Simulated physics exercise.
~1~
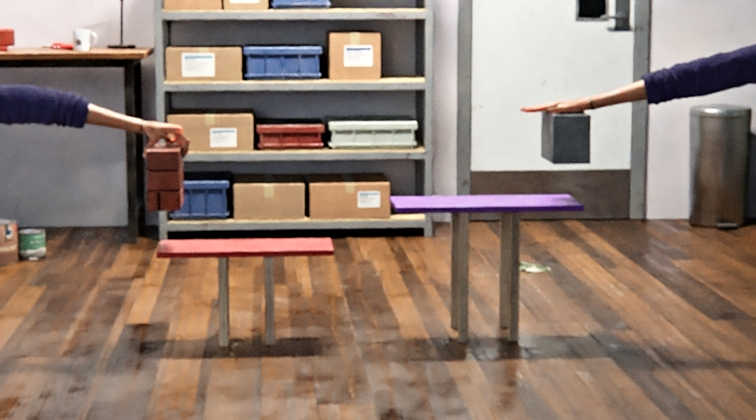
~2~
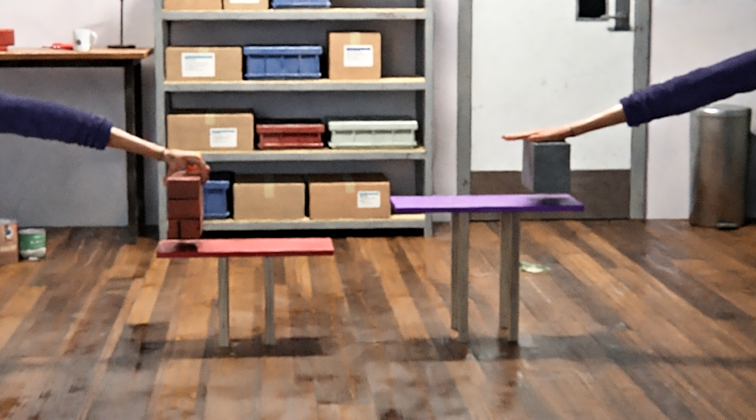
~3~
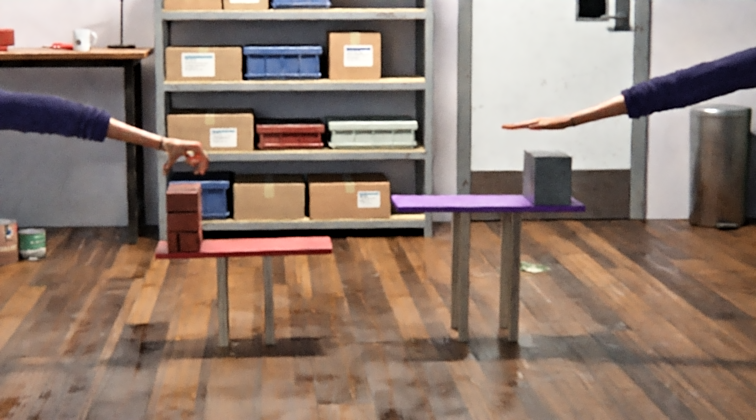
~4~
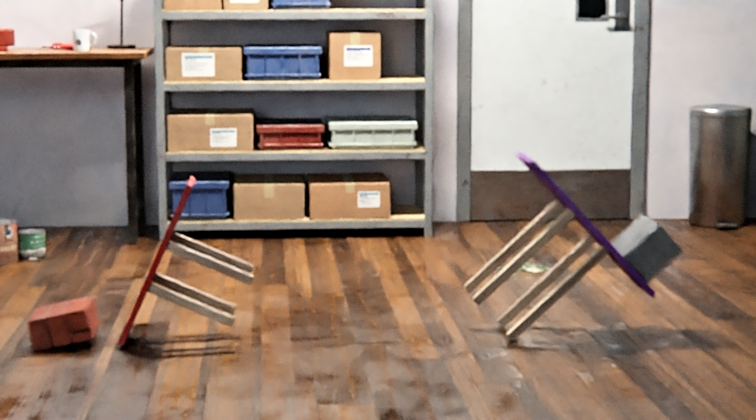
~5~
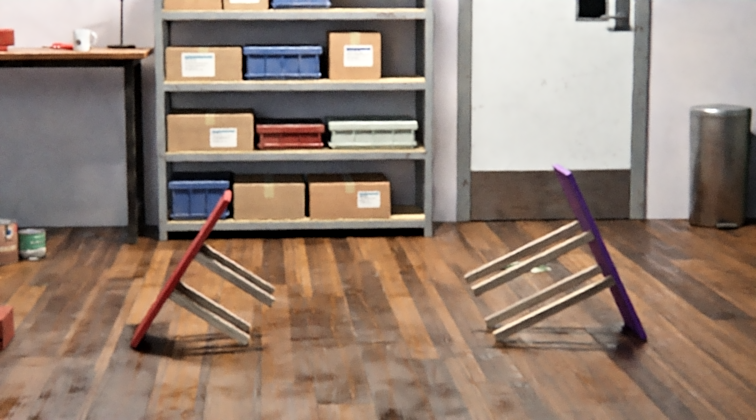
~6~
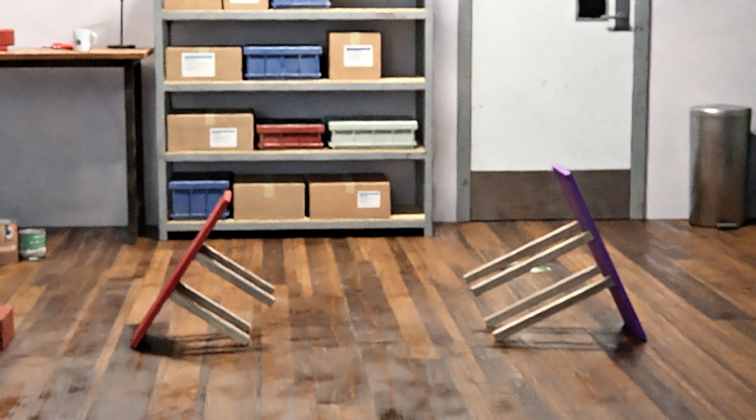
Two hands, reaching in from either side in dark purple sleeves, lower a stack of red bricks and a dark grey block in a storeroom with a plank floor, seen from the front by a still camera. The bricks come down on the left end of a low red trestle, and the block on the right end of a taller purple one, before shelves of boxes and a pale door. Both hands let go and draw back. The red trestle tips left and the purple one right, spilling their loads. Both trestles end toppled, legs pointing inward, with only a sliver of brick showing at the left edge.
